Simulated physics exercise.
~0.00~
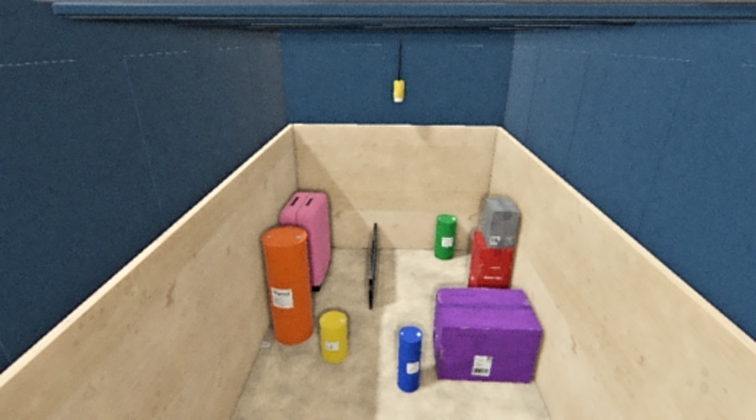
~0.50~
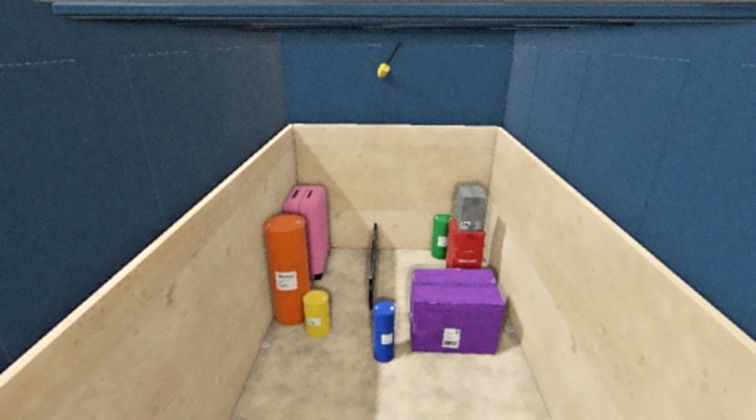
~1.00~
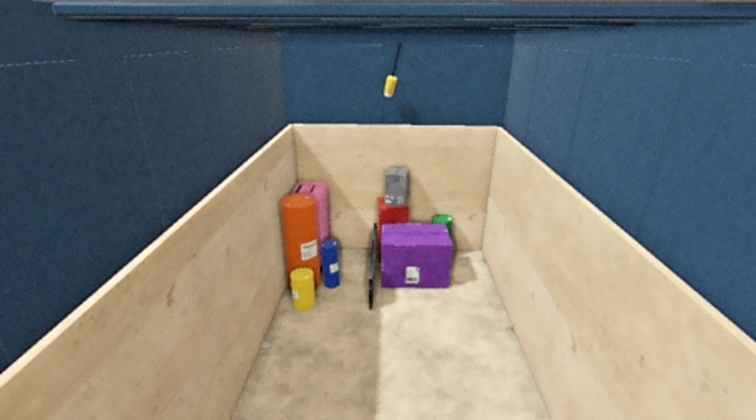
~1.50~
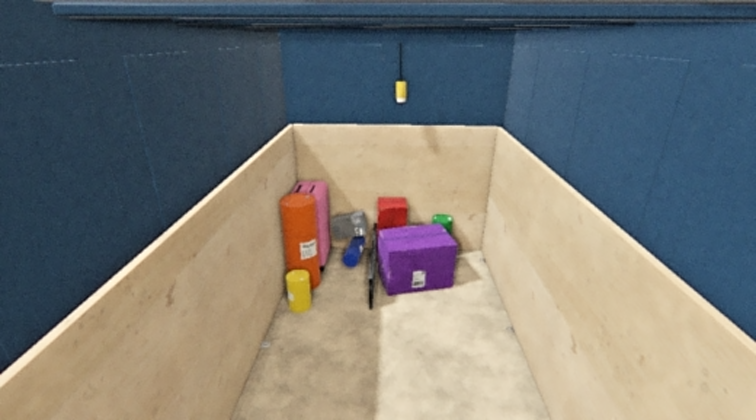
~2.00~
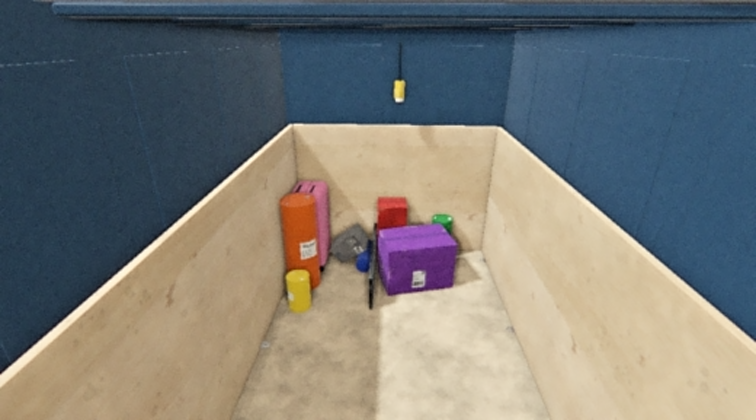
In the load bay of a van, seen from the back looking forwards, a pink case, an orange drum and a yellow canister stand left of a low dark board. A blue canister and a purple box stand nearer, with a green canister and a grey box on a red box at right. As a hanging yellow object swings, the load slides forwards and many items shift left. The blue canister reaches the orange drum, then tips over. The grey box drops left off the red box and ends tilted on the floor beside the pink case, the blue canister lying near the board.
